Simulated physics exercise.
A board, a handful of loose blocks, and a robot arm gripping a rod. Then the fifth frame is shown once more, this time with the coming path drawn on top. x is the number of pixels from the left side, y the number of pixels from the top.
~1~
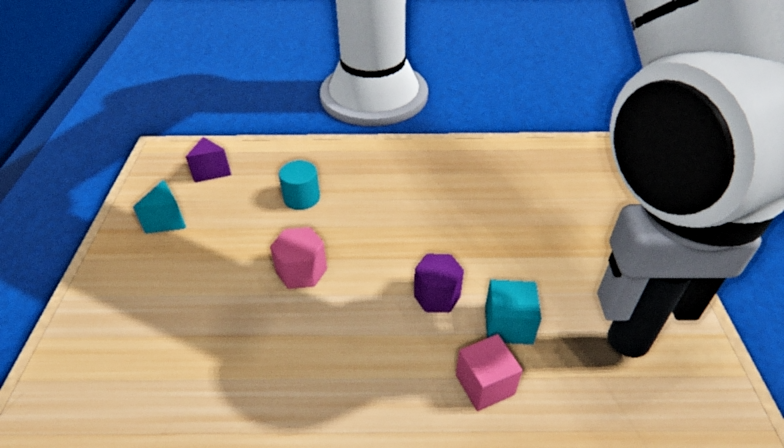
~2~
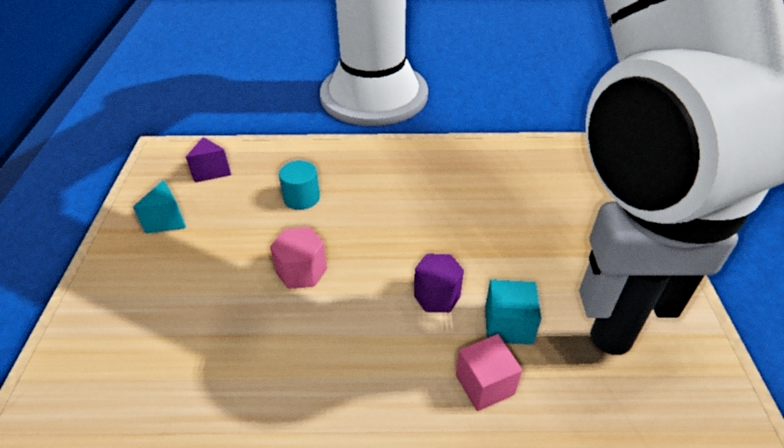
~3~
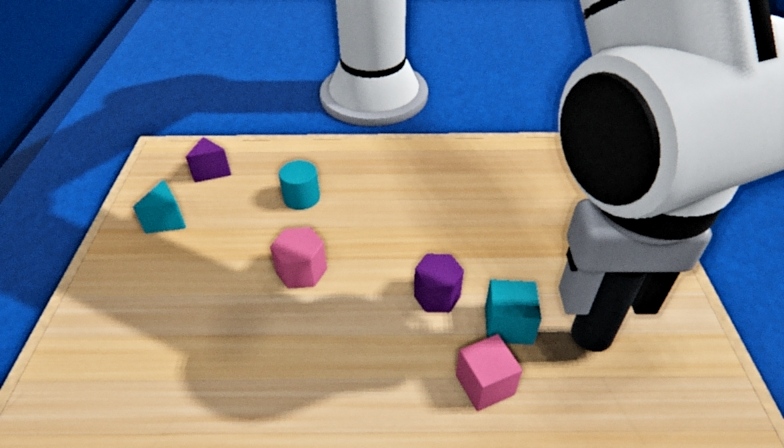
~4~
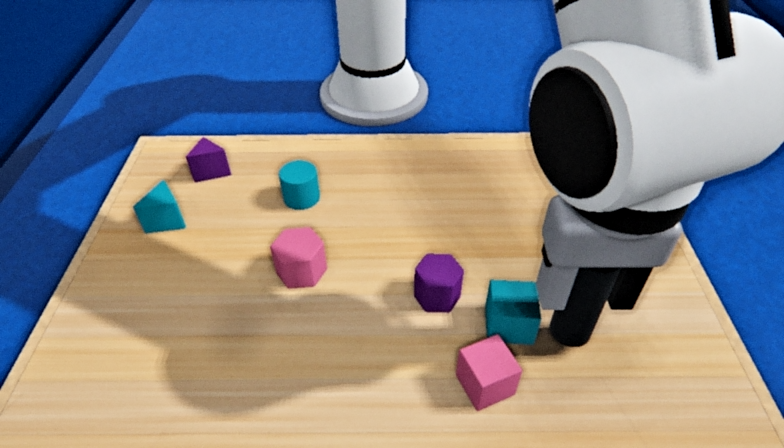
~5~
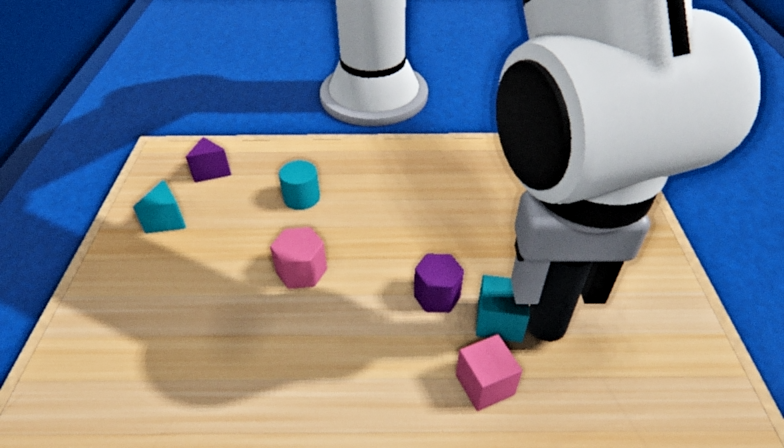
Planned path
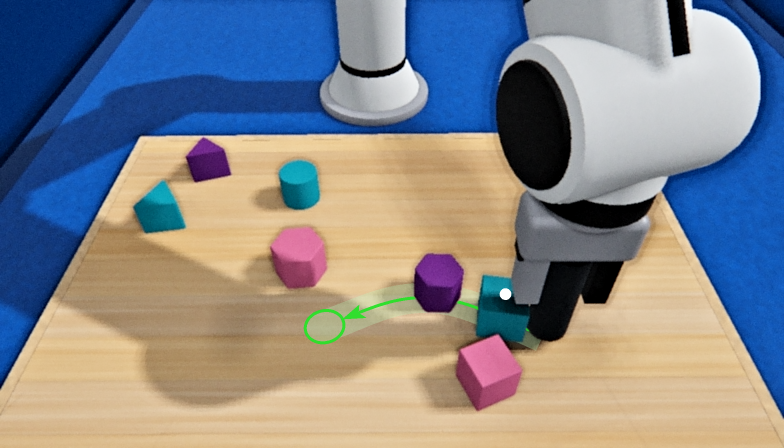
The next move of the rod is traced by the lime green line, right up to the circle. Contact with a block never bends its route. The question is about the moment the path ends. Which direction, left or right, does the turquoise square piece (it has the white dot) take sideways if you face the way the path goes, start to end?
Slides right.
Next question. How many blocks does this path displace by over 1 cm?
Two blocks move more than 1 cm.
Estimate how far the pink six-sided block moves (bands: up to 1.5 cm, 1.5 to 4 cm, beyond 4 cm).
Offset: Below 1.5 cm.
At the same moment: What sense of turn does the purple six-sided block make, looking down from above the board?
Seen from above, its turn is clockwise.
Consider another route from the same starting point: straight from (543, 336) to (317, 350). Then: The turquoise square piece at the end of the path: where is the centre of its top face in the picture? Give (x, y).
The spot you're after is about (427, 282) in the image.
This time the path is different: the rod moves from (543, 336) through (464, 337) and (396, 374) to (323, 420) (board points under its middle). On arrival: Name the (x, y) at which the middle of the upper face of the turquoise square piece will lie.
It is going to be at (437, 282).
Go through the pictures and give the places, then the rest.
The first frame shows rod tip (628, 341); block tops, pink six-sided block (297, 244); purple six-sided block (439, 269); pink square piece (491, 359); turquoise square piece (515, 298).
The second frame shows rod (611, 338); blocks unchanged.
The third frame shows rod (591, 335); blocks unchanged.
The fourth frame shows rod (570, 331); blocks unchanged.
The fifth frame shows rod (546, 325); pink six-sided block (297, 244); purple six-sided block (439, 269); pink square piece (491, 359); turquoise square piece (506, 294).
Path on the board, from (543, 336) over (469, 305) and (396, 301) to (325, 326); the dot is on the turquoise square piece.
On the path given first. One third of the way, rod (470, 294); purple six-sided block (393, 248); turquoise square piece (434, 262), turned 15° clockwise.
Two thirds of the way, rod (394, 290); purple six-sided block (350, 223), turned 30° clockwise; turquoise square piece (369, 250), turned 50° clockwise.
At the end, rod (323, 316); pink six-sided block in place; purple six-sided block (348, 222), turned 35° clockwise; pink square piece in place; turquoise square piece (361, 250), turned 60° clockwise.
